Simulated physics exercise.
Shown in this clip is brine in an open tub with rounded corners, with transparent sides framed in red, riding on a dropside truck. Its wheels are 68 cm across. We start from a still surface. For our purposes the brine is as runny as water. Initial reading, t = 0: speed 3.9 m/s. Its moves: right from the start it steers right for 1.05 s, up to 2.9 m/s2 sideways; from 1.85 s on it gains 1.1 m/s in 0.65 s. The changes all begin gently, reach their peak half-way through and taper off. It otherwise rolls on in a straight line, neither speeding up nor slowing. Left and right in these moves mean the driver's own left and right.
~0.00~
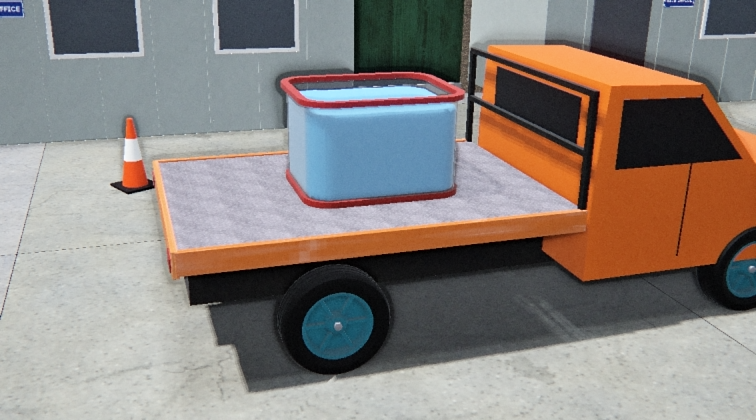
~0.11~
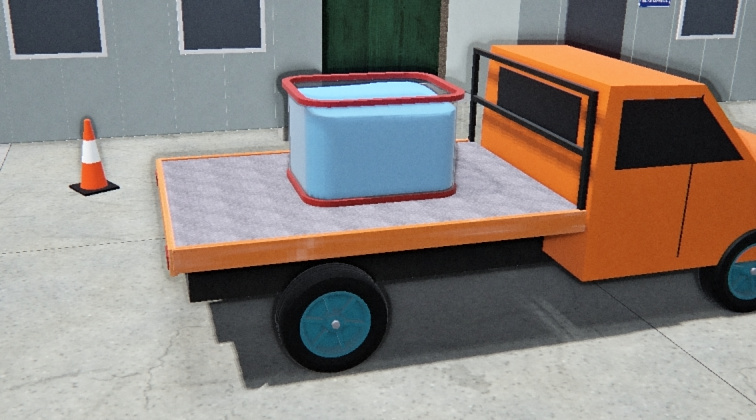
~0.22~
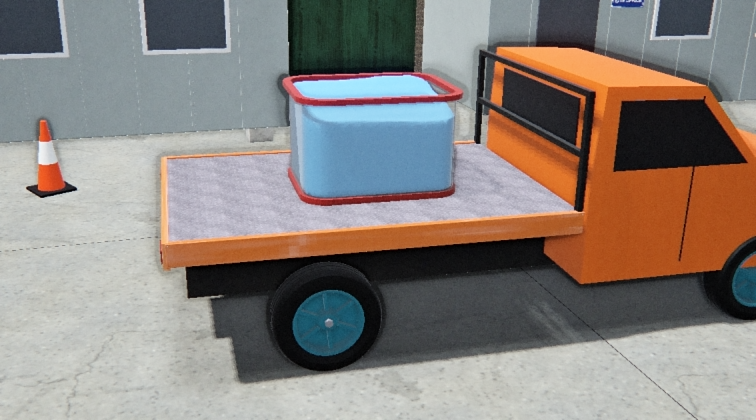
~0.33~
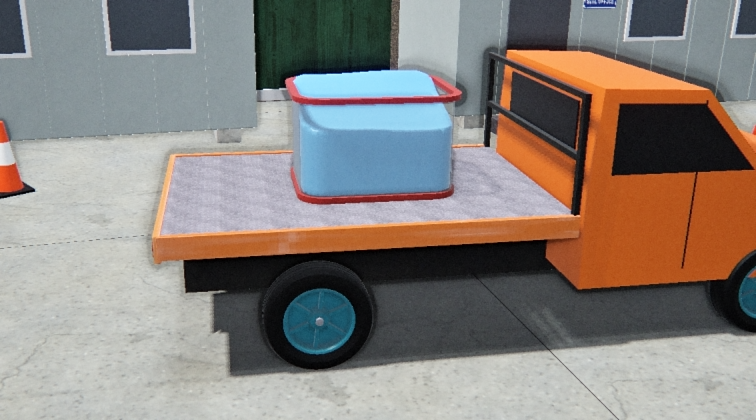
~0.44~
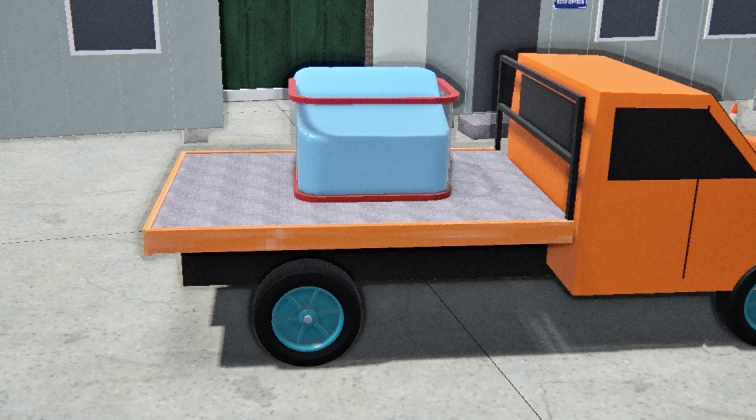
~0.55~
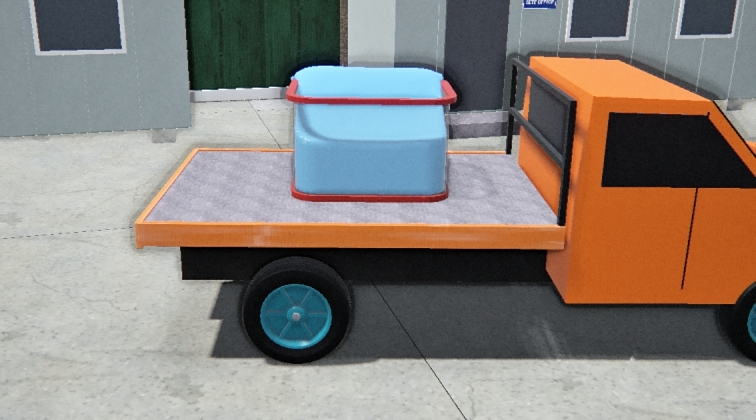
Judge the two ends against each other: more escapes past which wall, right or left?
Past the left wall.
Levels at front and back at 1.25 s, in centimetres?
I'd say some 54 centimetres in front and some 50 centimetres behind.
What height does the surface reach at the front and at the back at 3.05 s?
About 68 cm in front, about 38 cm behind.
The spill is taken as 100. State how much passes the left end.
Share: Near 30%.
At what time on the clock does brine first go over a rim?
The first spill comes at around 0.8 s.
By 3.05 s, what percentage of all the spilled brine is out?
Close to 80 in a hundred.
By 1.25 s the surface is 54 cm up at the front and 50 cm at the back; 4 per cent is out, over the far side.
By 2.05 s the surface is 50 cm up at the front and 50 cm at the back; 5 per cent is out, over the far side, a little elsewhere.
By 3.05 s the surface is 69 cm up at the front and 38 cm at the back; 8 per cent is out, mostly over the far side, some over the left end.
By 5.49 s 10 per cent is out, over the far side and the left end, a little elsewhere; the right end has passed 1 per cent and the left end 3.
